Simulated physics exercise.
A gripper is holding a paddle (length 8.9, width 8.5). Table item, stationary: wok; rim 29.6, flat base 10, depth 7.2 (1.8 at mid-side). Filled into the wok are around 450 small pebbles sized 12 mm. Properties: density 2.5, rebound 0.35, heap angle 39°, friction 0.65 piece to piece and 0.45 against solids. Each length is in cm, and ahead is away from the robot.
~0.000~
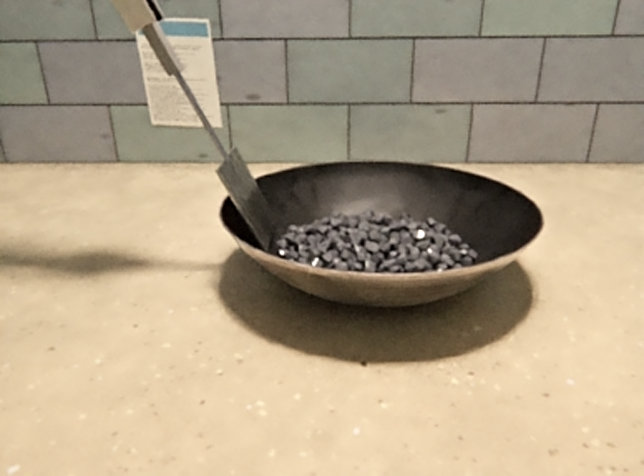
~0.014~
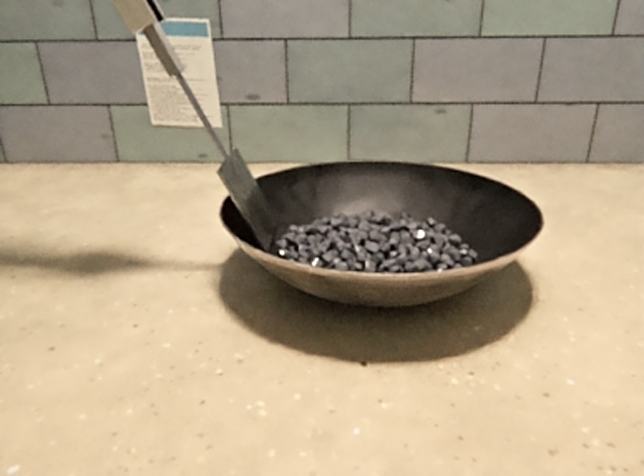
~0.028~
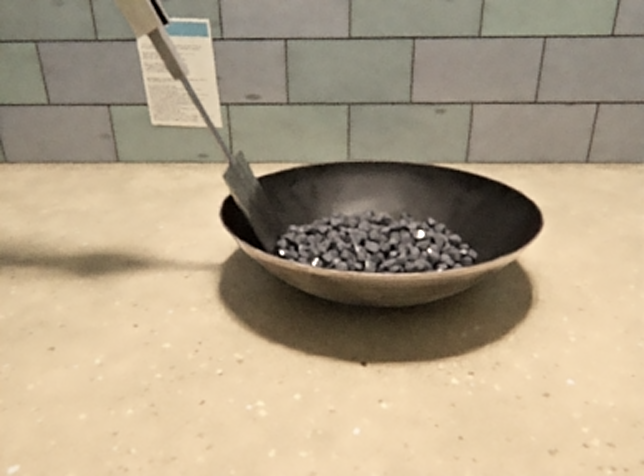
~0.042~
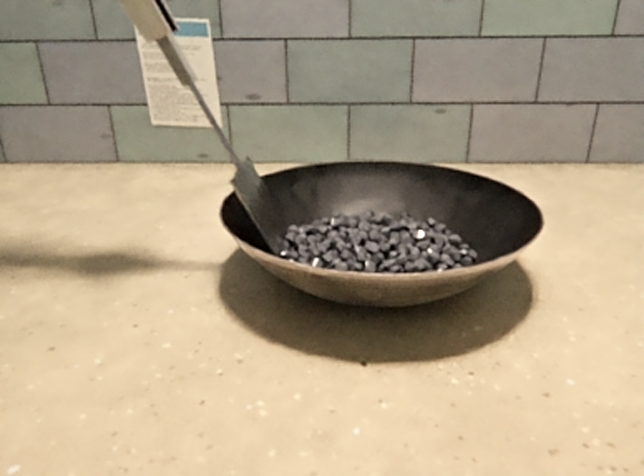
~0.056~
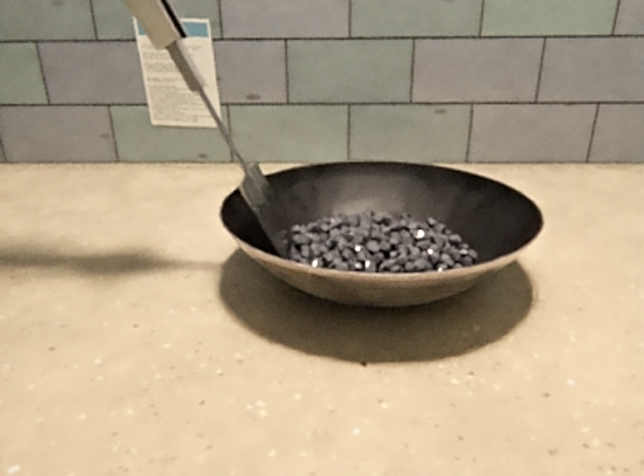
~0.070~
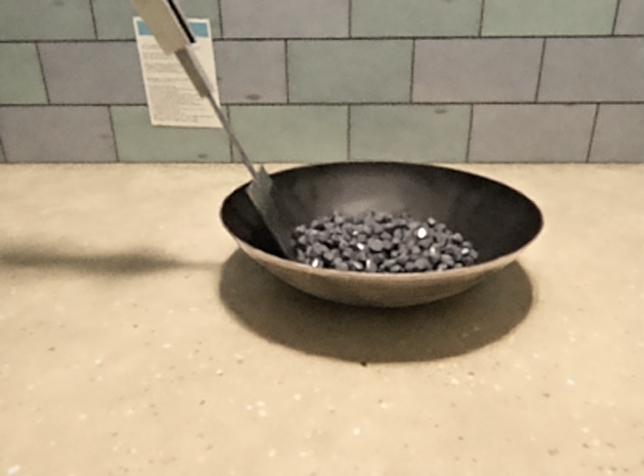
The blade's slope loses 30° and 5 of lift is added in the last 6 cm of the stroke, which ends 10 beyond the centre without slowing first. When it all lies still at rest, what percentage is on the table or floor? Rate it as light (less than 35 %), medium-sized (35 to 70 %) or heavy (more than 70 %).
Rated light.
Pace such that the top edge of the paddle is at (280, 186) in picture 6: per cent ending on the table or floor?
35 %.
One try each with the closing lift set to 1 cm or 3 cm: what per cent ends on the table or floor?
It comes to around 25 per cent on the first try and around 20 per cent on the second.
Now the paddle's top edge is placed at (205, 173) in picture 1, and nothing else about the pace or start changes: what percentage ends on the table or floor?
Around 20 percent ends up on the table or floor.
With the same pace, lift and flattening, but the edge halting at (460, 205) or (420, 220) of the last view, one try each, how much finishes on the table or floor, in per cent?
Around 5 per cent for the first try and 0 per cent for the second.
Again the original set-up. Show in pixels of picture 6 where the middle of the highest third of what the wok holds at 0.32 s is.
I'd say close to (488, 214).
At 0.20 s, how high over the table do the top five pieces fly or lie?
About 8 cm.
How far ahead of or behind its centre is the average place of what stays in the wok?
It rests close to 5.0 centimetres ahead of centre.
After 0.20 s, sloping 64°, highest piece 11 above the table; 448 in the wok, 2 on the blade or in flight.
After 0.32 s, sloping 56°, highest piece 13 above the table; 442 in the wok, 8 on the blade or in flight.
After 0.58 s, sloping 34°, highest piece 8 above the table; 359 in the wok, 72 on the table or floor, 19 on the blade or in flight.
After 1.63 s, sloping 34°, highest piece 8 above the table; 359 in the wok, 91 on the table or floor.
In the end, 359 in the wok, 91 on the table or floor. That is 20 % on the table or floor.
